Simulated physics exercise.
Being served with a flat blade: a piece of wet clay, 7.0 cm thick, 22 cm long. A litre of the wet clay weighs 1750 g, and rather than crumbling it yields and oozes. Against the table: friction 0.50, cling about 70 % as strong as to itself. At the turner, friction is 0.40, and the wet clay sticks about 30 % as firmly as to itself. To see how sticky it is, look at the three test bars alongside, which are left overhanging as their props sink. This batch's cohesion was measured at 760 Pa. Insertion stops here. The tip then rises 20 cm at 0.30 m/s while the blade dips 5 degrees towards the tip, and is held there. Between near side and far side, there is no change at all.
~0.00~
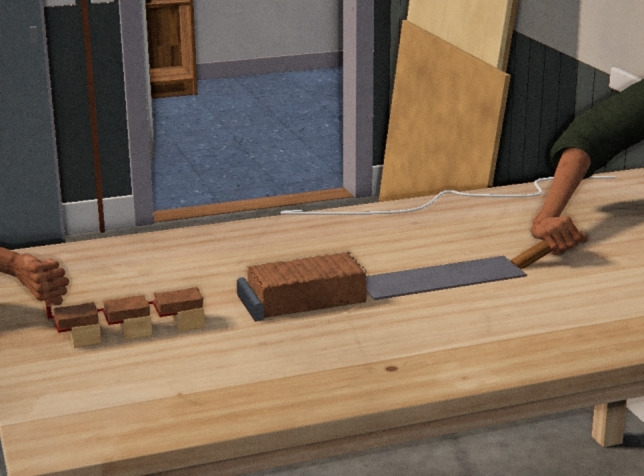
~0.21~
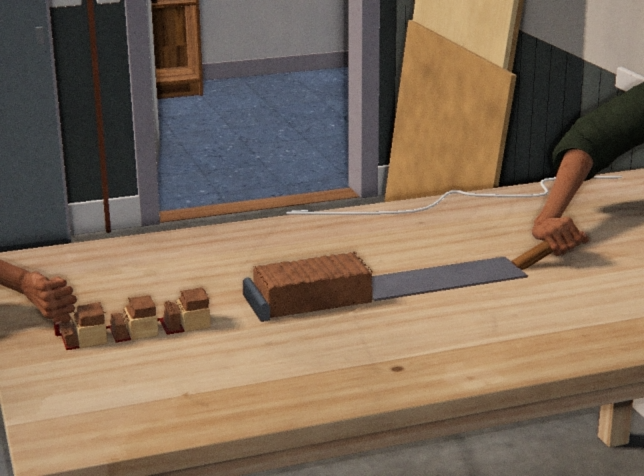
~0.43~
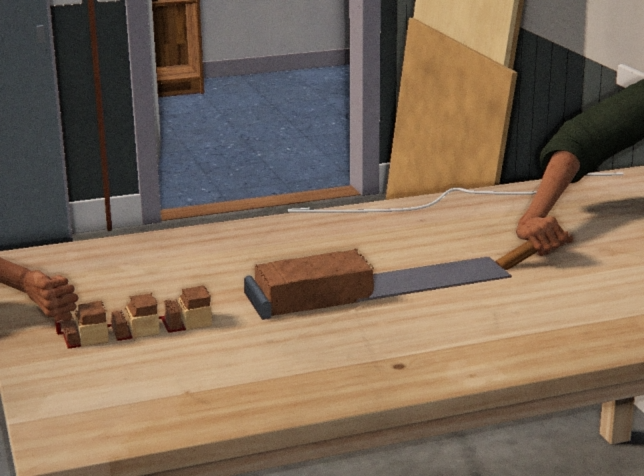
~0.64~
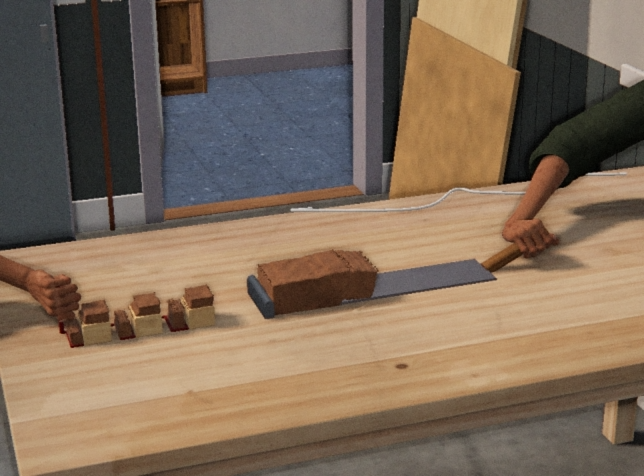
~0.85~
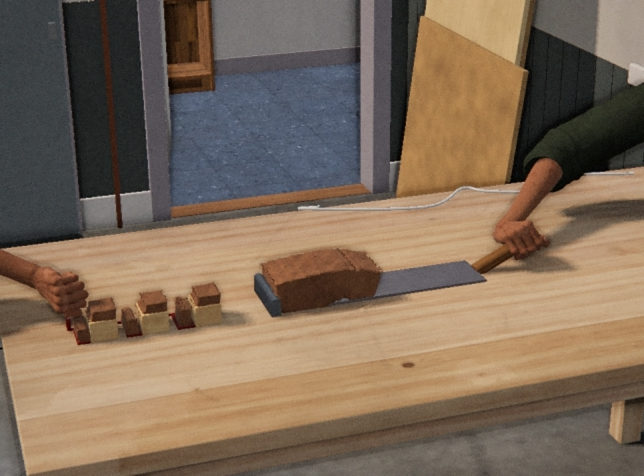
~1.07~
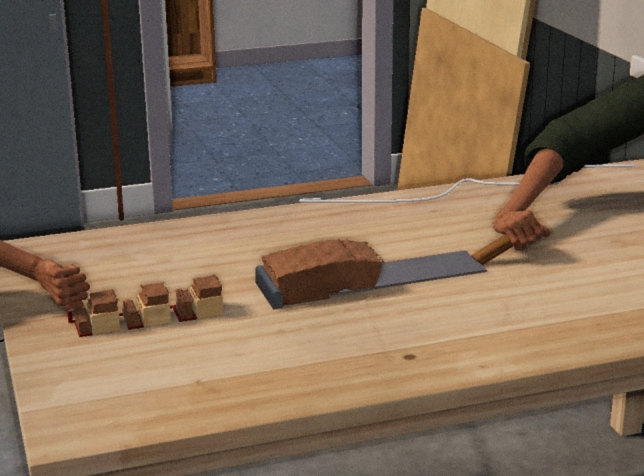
A hand on the right pushed a flat blade leftward into a brown block of wet clay, which bulged into a rounded hump, after three small clay bars at left had sagged over their props.
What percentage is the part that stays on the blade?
Roughly 45 per cent.
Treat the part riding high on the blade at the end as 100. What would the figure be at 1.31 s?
Some 20 in a hundred.
After 1.31 s, the tip is 7.6 cm up.
After 1.61 s, the tip is 17 cm up.
After 1.90 s, the tip is 20 cm up and 45 % is riding high on the blade.
After 2.19 s, the tip is 20 cm up and 45 % is riding high on the blade.
After 2.29 s, at the end, the tip is 20 cm up and 45 % is riding high on the blade.
